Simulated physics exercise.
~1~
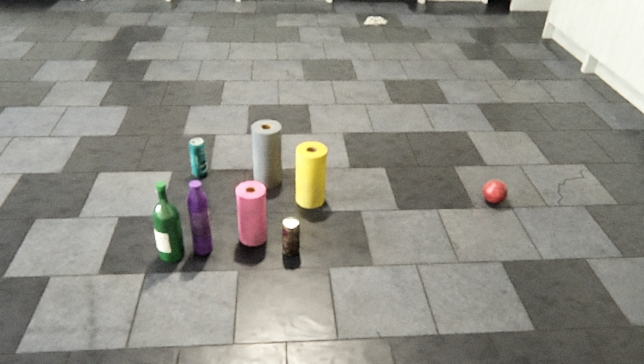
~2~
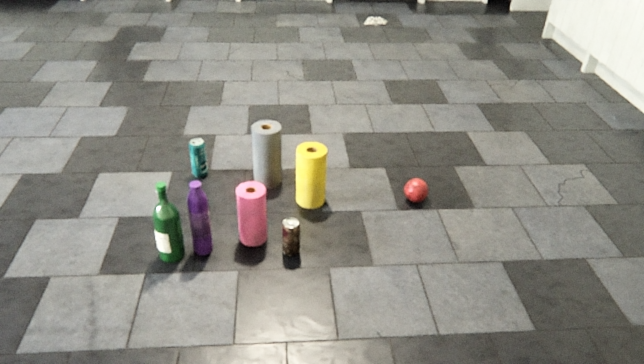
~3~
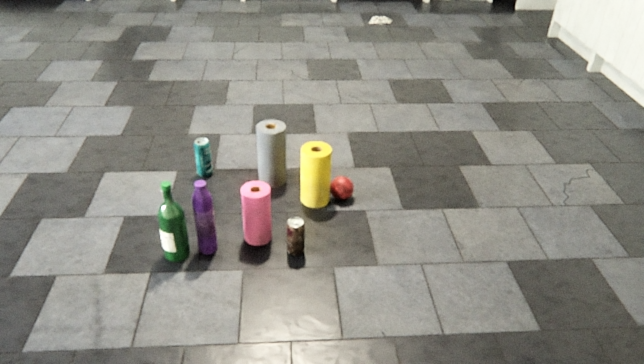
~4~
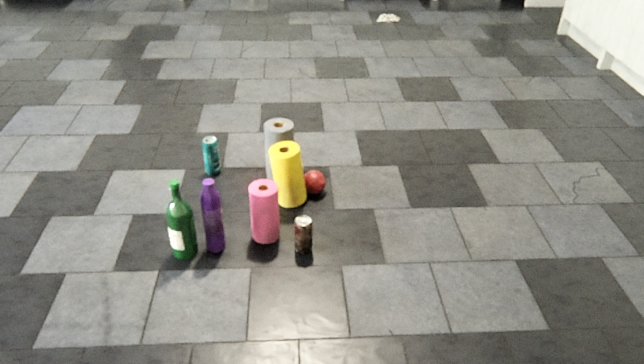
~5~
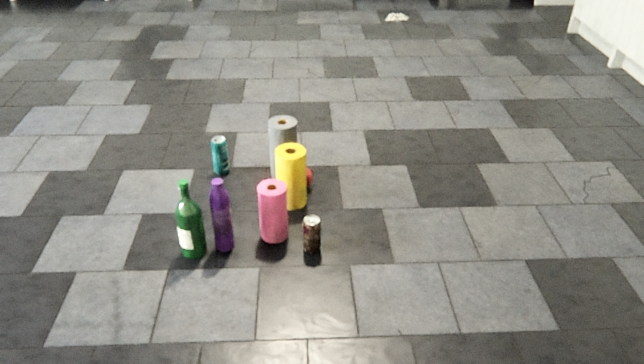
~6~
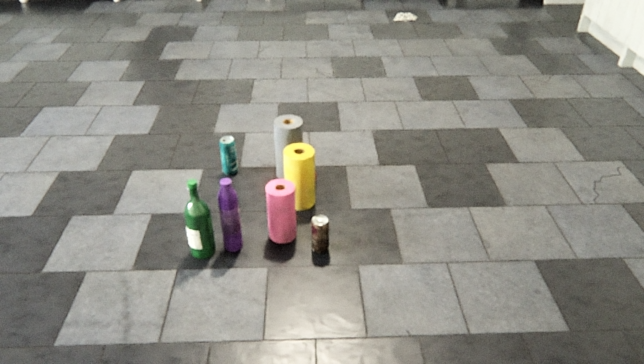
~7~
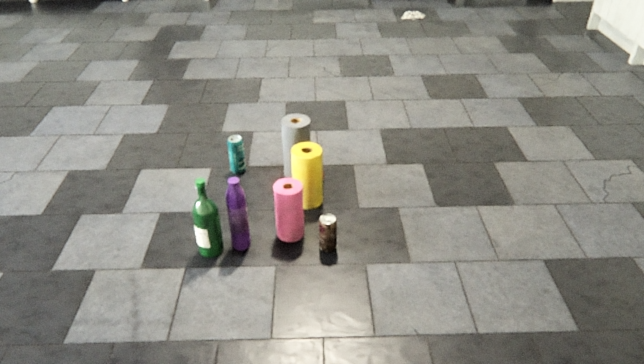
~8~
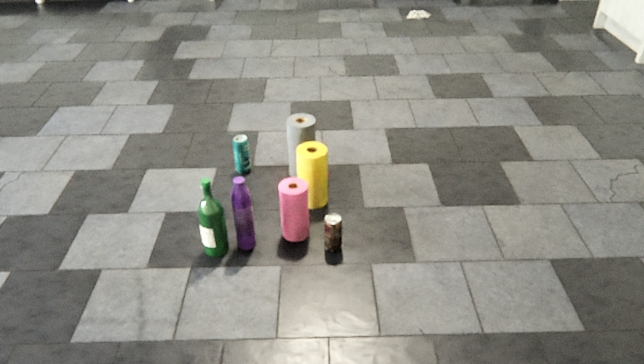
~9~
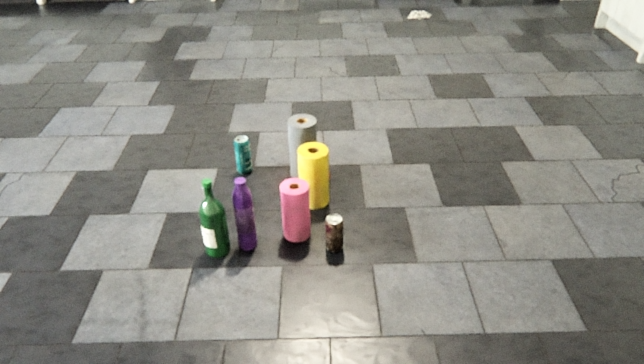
We see a red ball roll left across a tiled floor toward a group of bottles, cans and rolls, reach the yellow roll, which shifts slightly left, and pass out of sight behind it; the pink roll and the other objects stay upright.
